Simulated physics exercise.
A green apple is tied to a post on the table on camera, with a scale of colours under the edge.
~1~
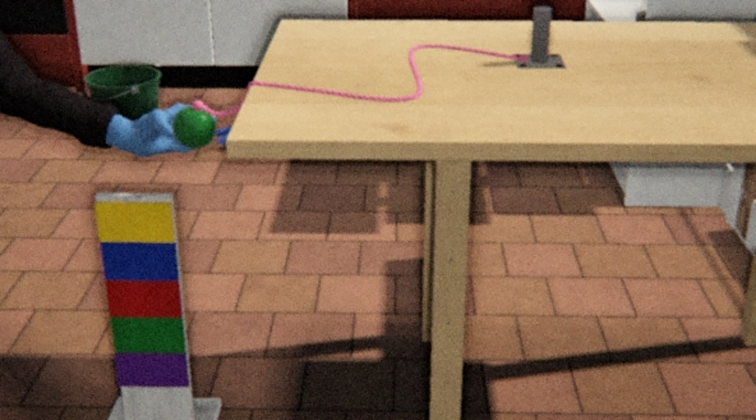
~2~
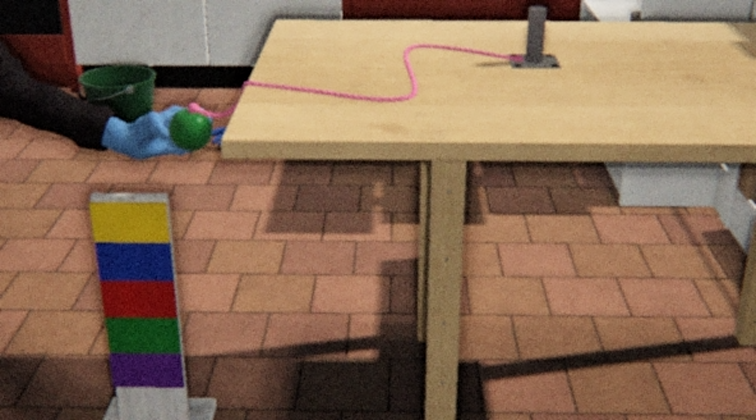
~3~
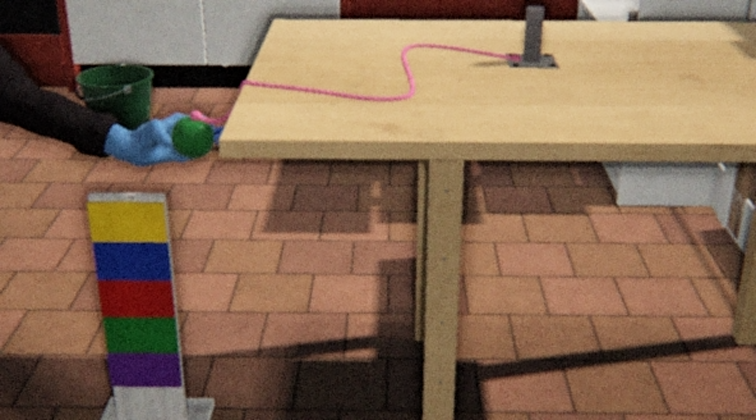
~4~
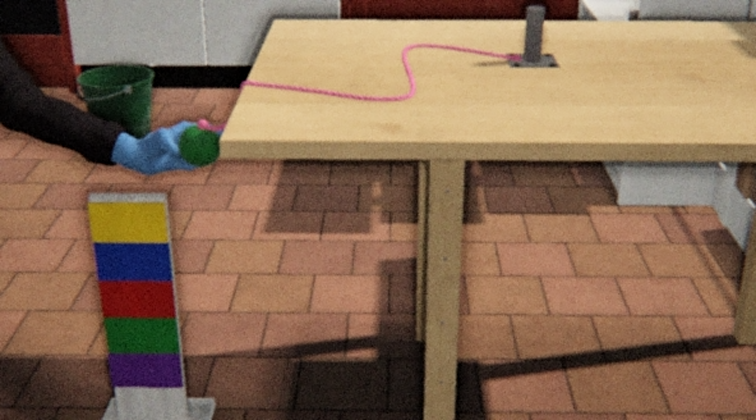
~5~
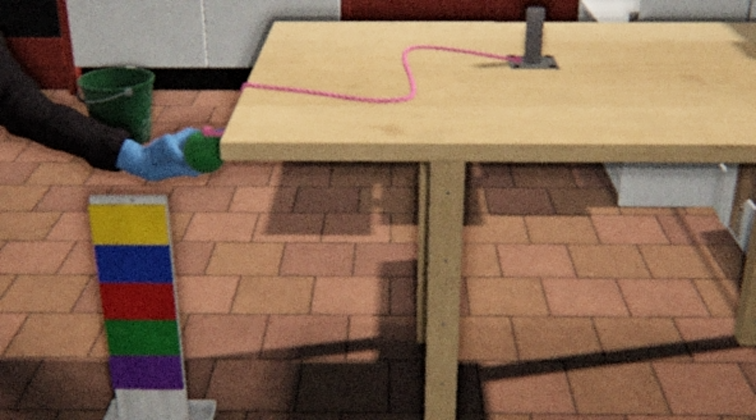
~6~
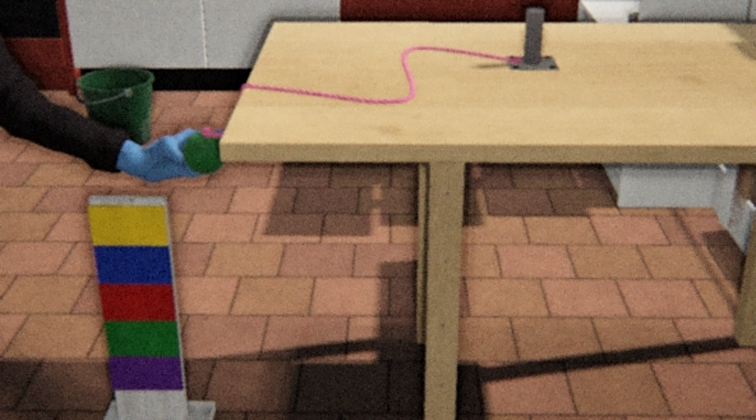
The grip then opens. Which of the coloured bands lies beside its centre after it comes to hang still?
The green band lies beside it.
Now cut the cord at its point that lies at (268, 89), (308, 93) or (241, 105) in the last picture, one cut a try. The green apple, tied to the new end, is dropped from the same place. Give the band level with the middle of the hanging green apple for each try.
Results, first to last: Blue; yellow; red.
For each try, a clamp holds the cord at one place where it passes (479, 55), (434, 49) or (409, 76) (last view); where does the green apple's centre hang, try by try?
The three spots are (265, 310), (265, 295) and (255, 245), in that order.
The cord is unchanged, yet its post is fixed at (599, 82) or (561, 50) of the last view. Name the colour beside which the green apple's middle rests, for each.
It would be red; red.
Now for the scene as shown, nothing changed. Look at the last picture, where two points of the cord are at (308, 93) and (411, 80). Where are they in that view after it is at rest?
(260, 186) and (289, 68), roughly.
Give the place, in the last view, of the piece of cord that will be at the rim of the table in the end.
The point at (413, 93).
A little later, apple near (274, 301); level with green.
Next, apple near (265, 316); level with green.
When it is over, apple near (268, 317); level with green. At green.
